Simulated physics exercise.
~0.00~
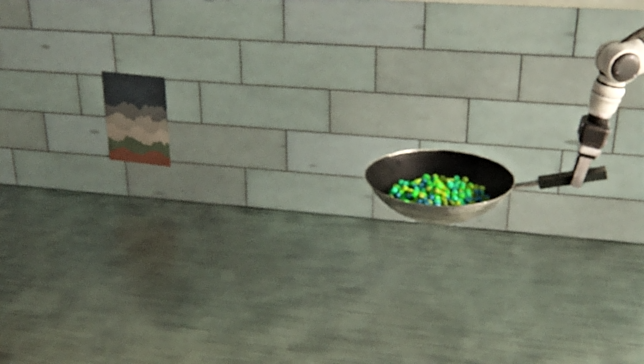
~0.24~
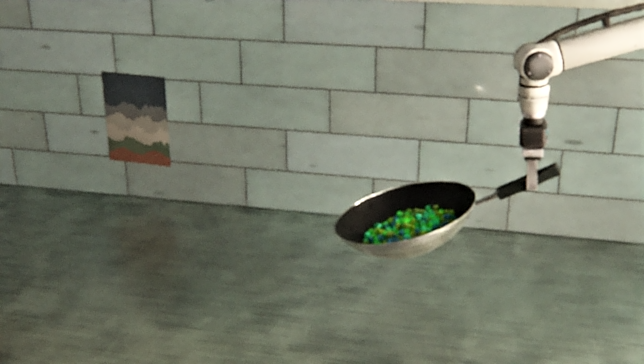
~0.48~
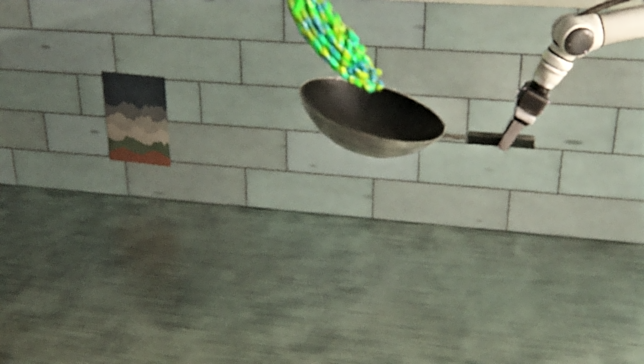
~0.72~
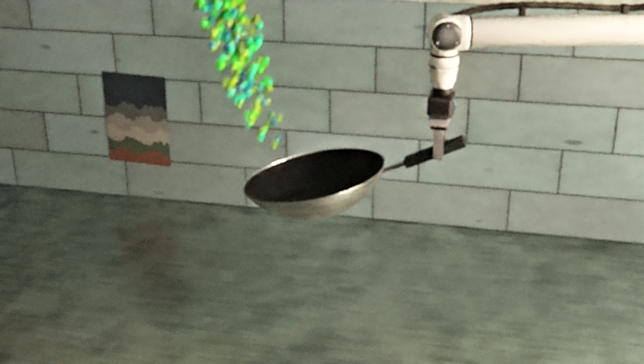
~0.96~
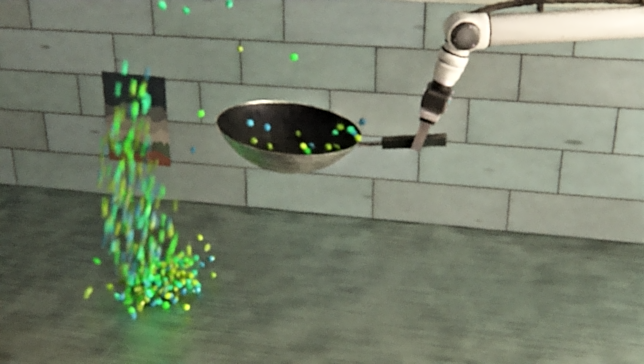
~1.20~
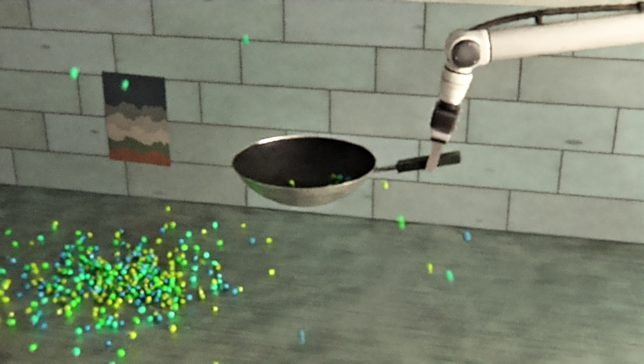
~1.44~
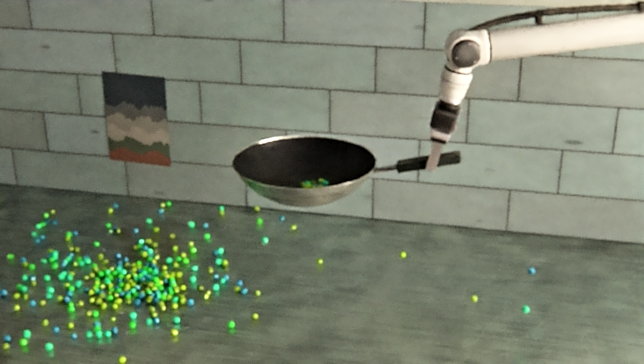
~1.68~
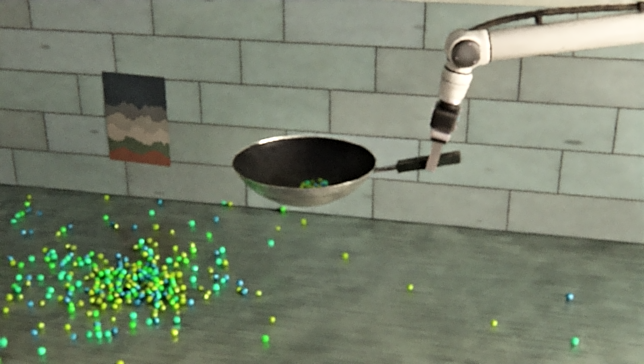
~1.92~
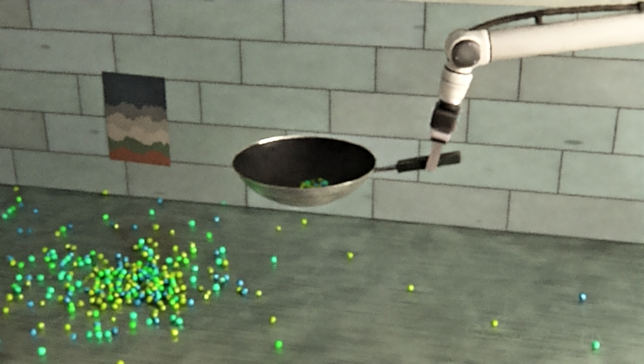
The video shows a robot arm swinging a wok of small green, yellow and blue balls leftward and tossing them up; most miss the wok, pour onto the countertop at left and scatter, while a few remain inside as the wok stops level.
